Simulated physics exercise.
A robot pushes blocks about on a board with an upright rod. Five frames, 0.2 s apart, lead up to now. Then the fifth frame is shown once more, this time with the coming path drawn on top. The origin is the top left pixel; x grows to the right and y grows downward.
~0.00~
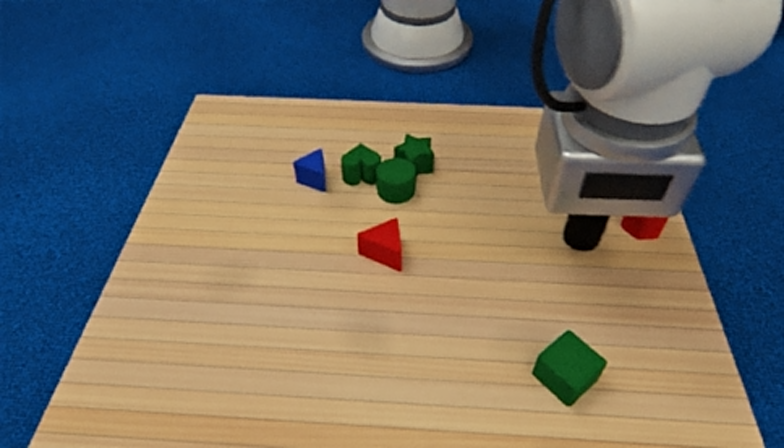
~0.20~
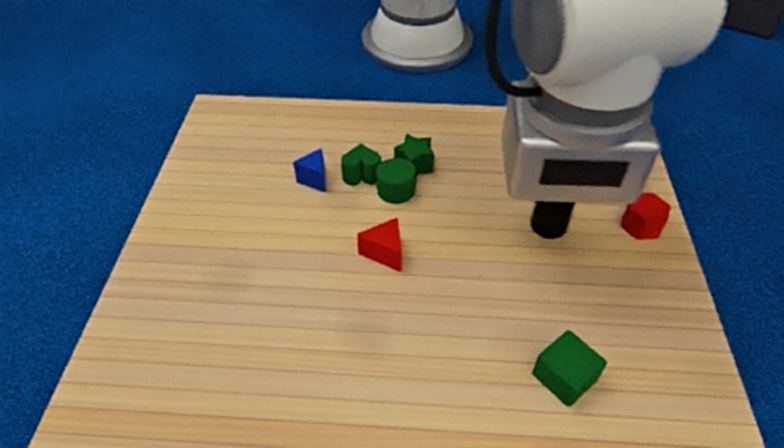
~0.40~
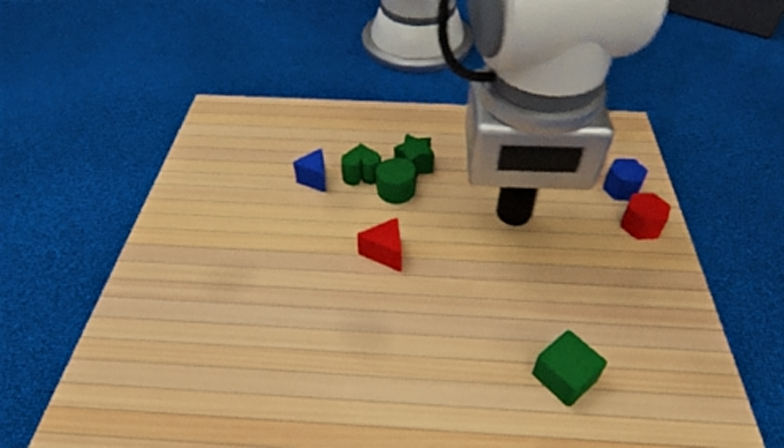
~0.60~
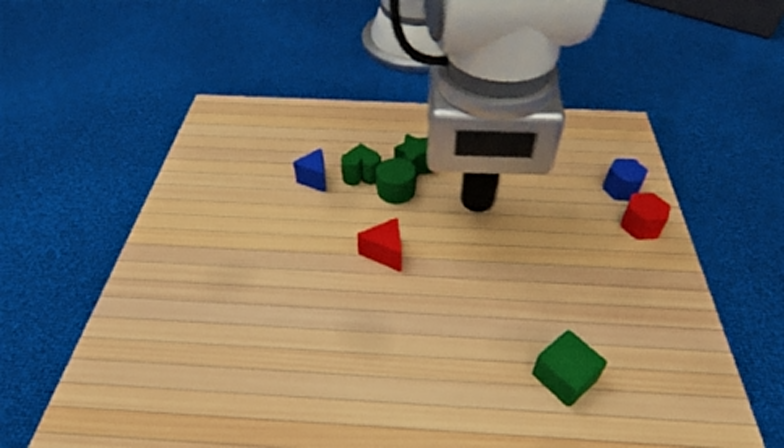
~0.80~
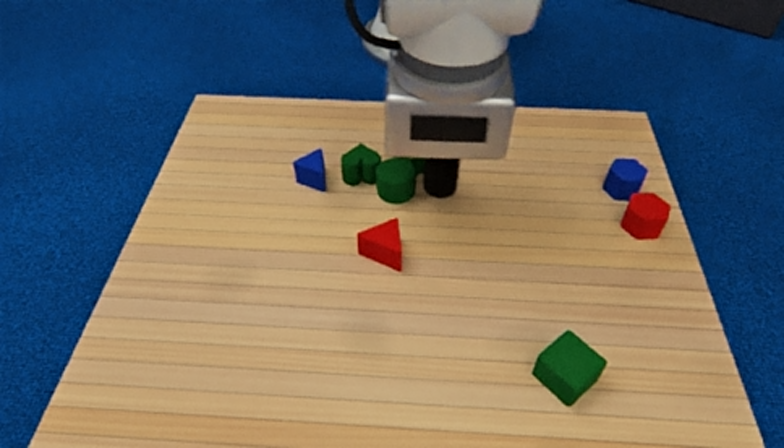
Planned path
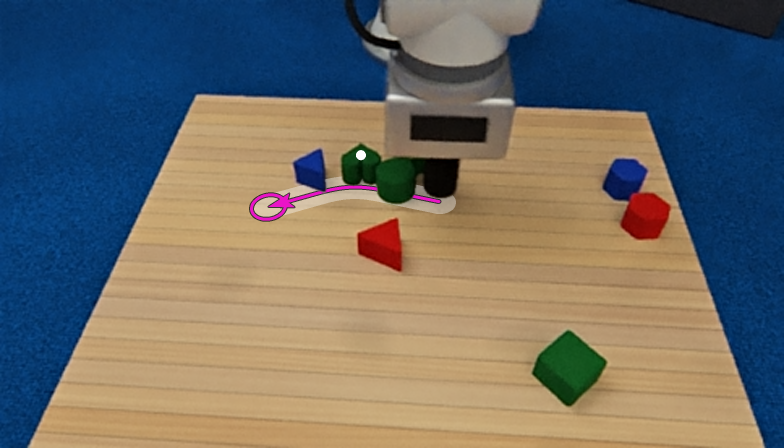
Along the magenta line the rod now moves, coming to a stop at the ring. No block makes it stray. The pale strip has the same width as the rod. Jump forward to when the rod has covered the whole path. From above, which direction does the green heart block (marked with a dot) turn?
Its rotation is counterclockwise.
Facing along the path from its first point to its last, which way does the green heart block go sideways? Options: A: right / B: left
A: Right.
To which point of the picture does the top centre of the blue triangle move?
It is going to be at (282, 162).
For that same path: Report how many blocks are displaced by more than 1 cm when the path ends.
Count: Three or more.
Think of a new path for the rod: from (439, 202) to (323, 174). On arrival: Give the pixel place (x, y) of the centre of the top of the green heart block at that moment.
For the centre of its top, I'd go with (302, 114).
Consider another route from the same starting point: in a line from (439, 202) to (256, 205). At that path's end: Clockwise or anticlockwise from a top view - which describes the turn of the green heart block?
It turns counter-clockwise.
The line goes from (439, 202) through (382, 190) and (325, 191) to (269, 207); the dot is on the green heart block.
On the path given first. One third of the way, rod (380, 176); blue triangle (309, 160), turned 20° anticlockwise; green heart block (329, 139), turned 45° anticlockwise; green circle (356, 152).
Two thirds of the way, rod (322, 178); blue triangle (299, 159), turned 20° clockwise; green heart block (315, 129), turned 35° anticlockwise; green circle (333, 144).
At the end, rod (265, 193); blue triangle (282, 162), turned 90° clockwise; green heart block (315, 129), turned 35° anticlockwise; green circle (333, 144); green star-shaped block unmoved.
